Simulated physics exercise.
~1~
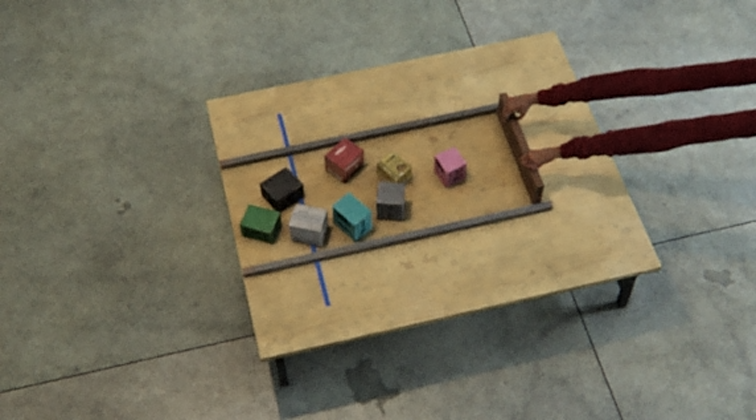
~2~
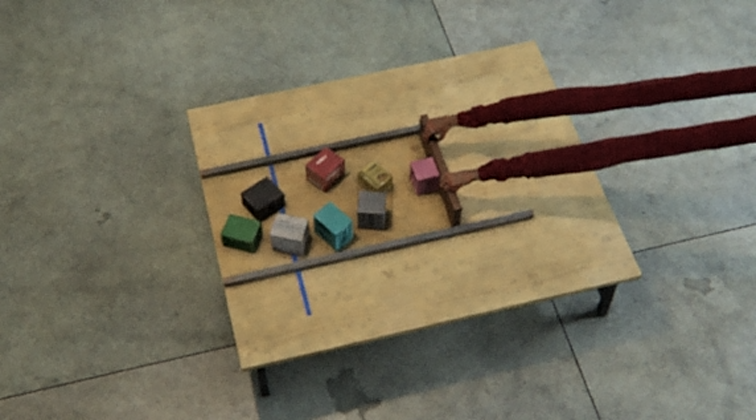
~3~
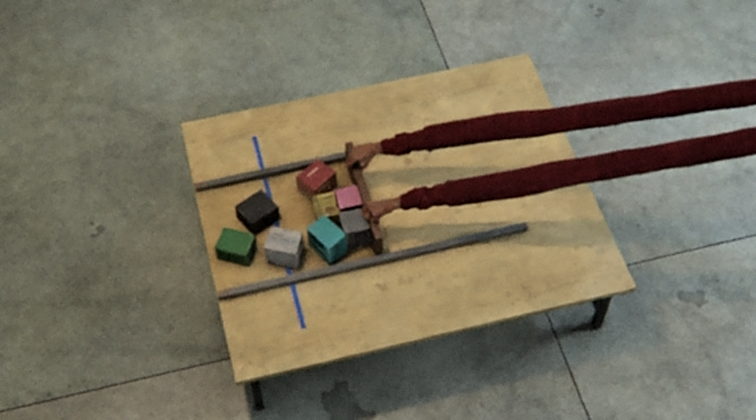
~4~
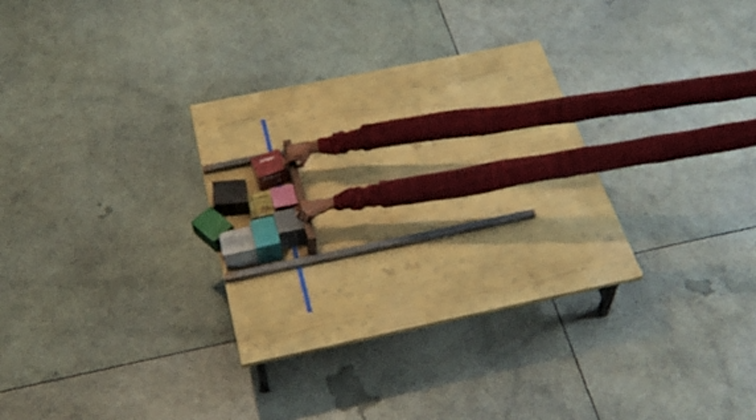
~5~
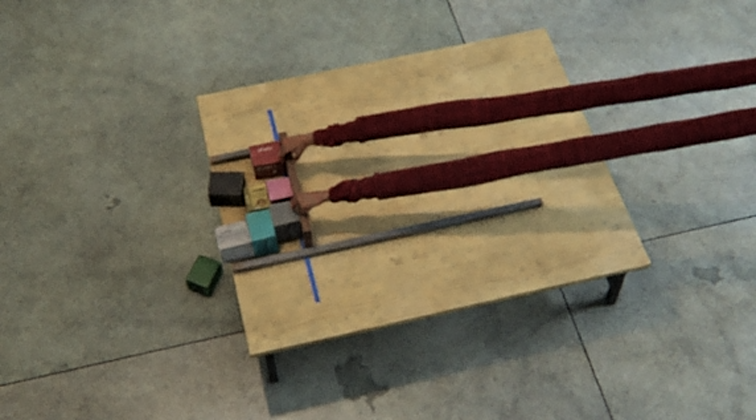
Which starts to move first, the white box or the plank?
The plank starts to move first, pushed left by the arms, and the white box only shifts later, once the boxes have bunched up.
